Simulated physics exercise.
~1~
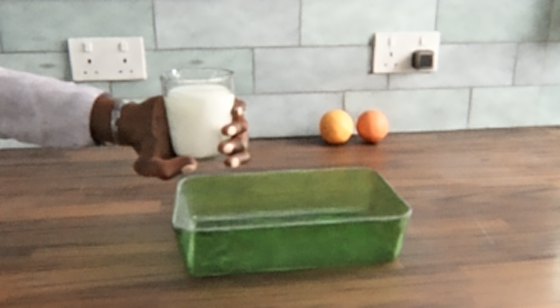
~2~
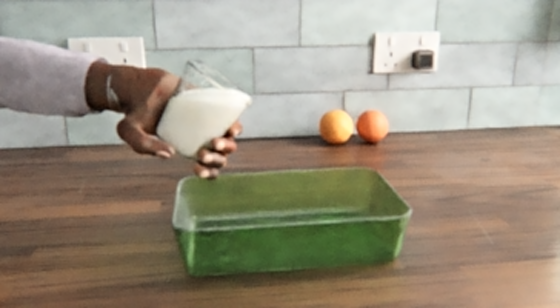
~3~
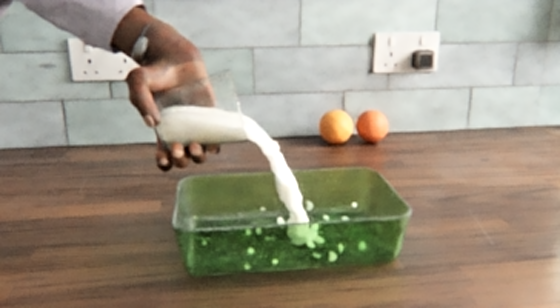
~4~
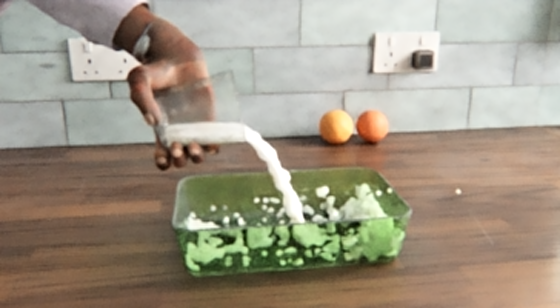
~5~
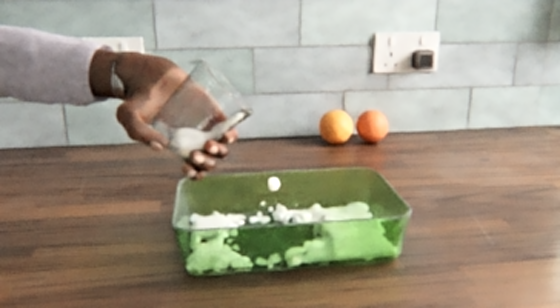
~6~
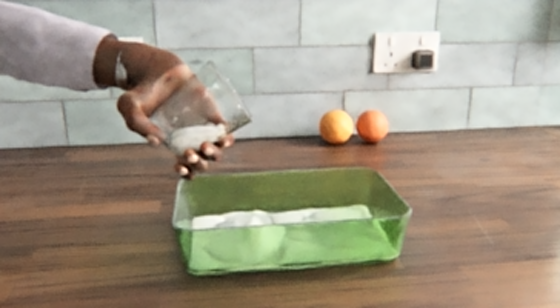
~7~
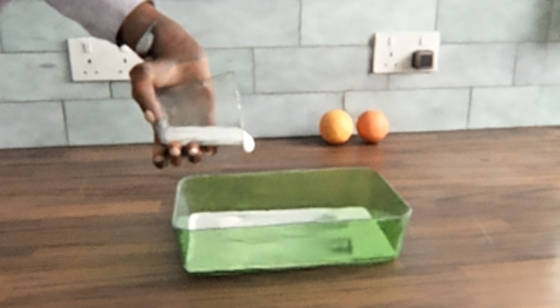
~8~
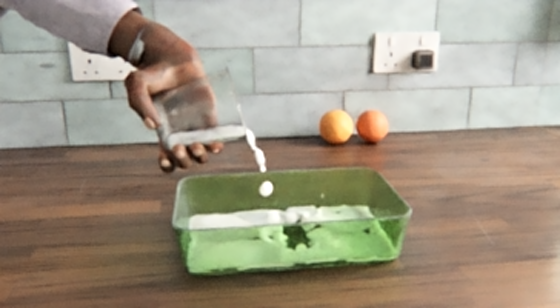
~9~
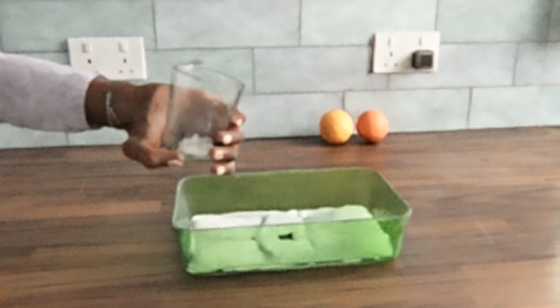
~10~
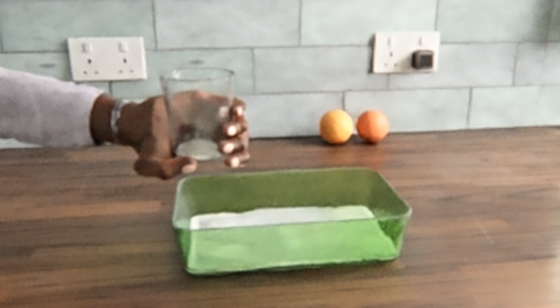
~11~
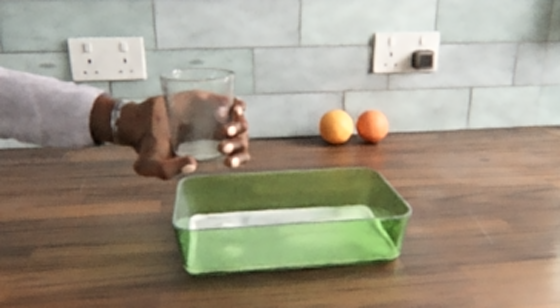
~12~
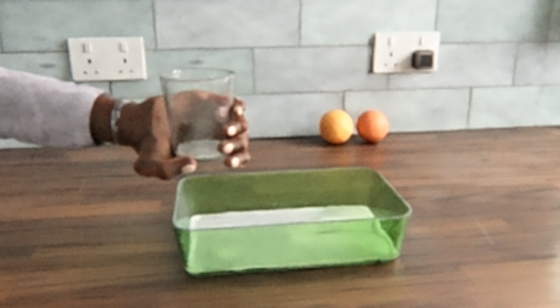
We see a hand tip a glass of milk over a green, see-through oblong dish on a wooden worktop, pouring most of it in, easing back, then tilting again for a smaller pour. The hand levels the nearly empty glass, leaving a shallow layer of milk settled in the dish.
